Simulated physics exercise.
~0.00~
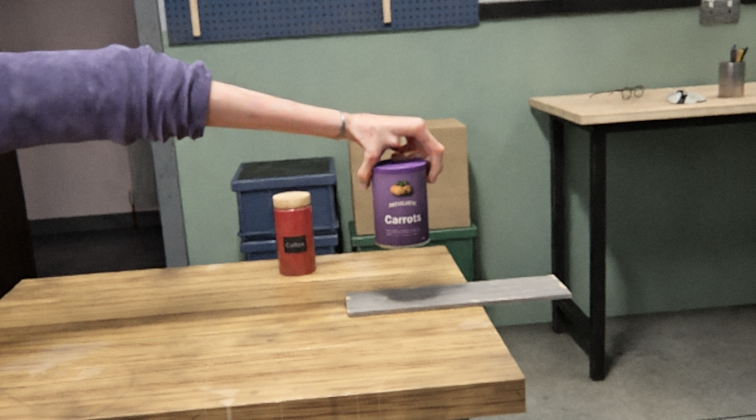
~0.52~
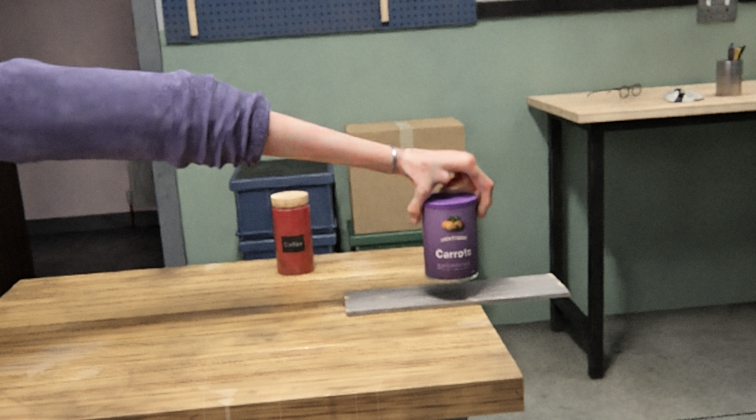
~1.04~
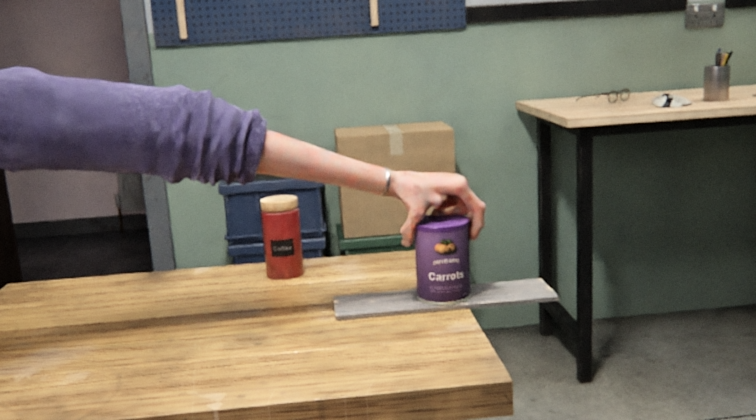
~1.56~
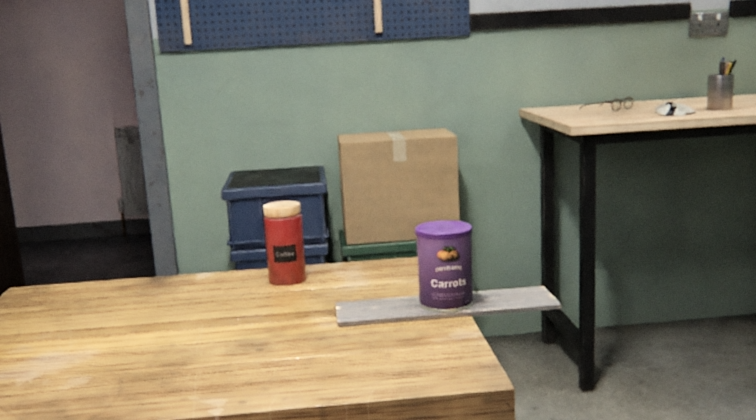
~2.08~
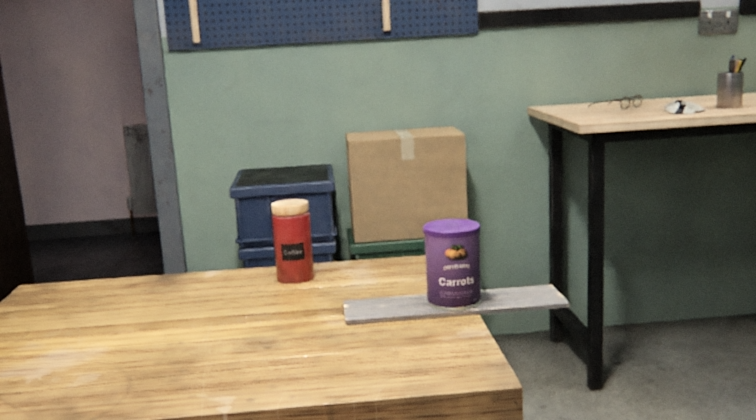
A hand sets a purple tin on the overhanging grey board, which stays balanced.
